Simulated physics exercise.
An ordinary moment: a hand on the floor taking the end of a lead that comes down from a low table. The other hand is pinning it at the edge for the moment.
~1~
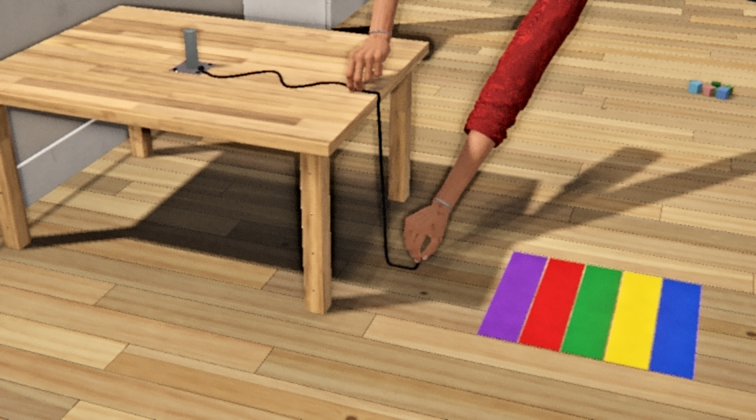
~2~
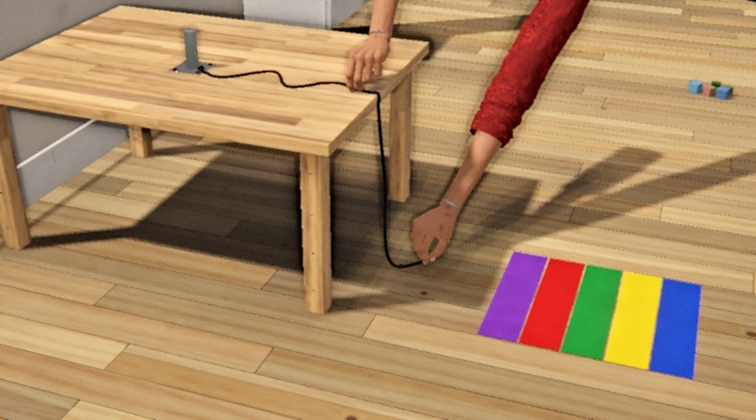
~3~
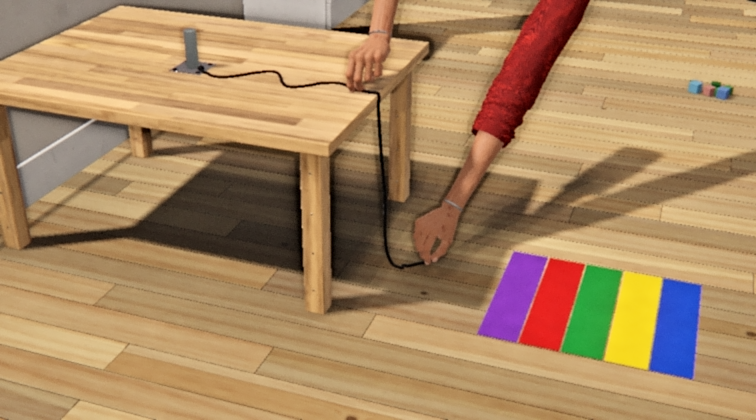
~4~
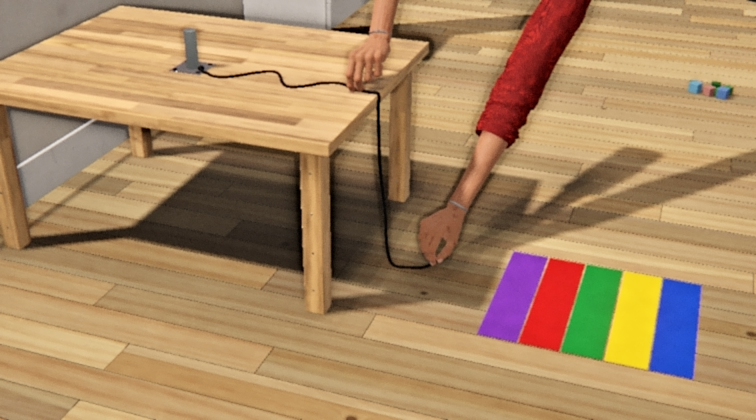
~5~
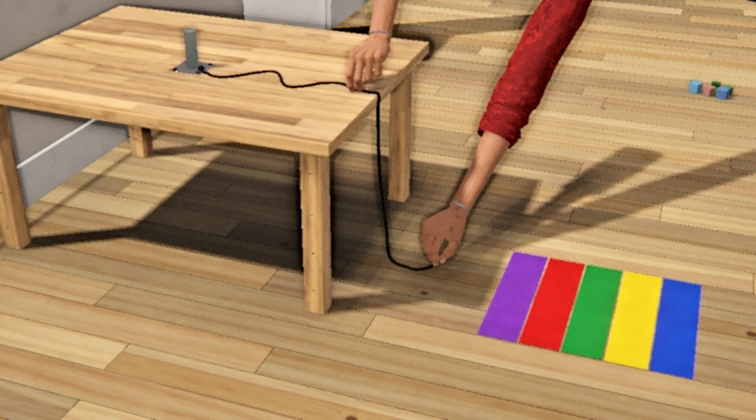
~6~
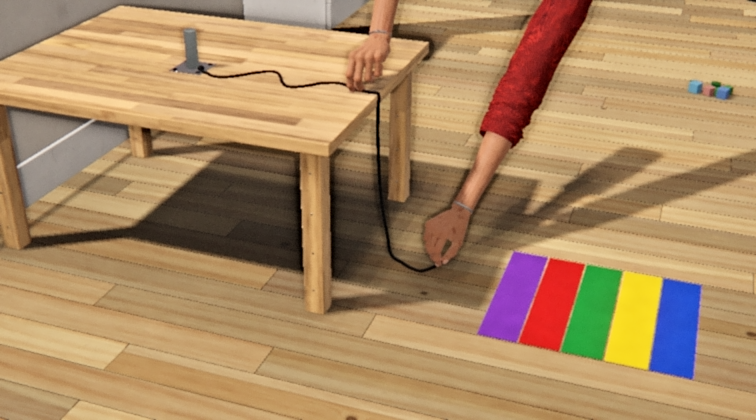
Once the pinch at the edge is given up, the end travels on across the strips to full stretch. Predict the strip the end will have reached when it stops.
I would say the green strip.
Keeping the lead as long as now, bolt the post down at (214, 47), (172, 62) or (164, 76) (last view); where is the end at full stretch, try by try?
The three places are (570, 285), (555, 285) and (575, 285), in that order.
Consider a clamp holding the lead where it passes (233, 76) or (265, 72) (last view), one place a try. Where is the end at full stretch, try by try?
Respectively (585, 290) and (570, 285).
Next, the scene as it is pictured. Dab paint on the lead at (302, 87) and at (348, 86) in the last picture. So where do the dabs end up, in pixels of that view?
First one: (340, 88); second one: (386, 104).
Soon after, end near (517, 276); over purple.
After that, end near (567, 286); over red.
At the stop, end near (597, 291); over green. The green one.
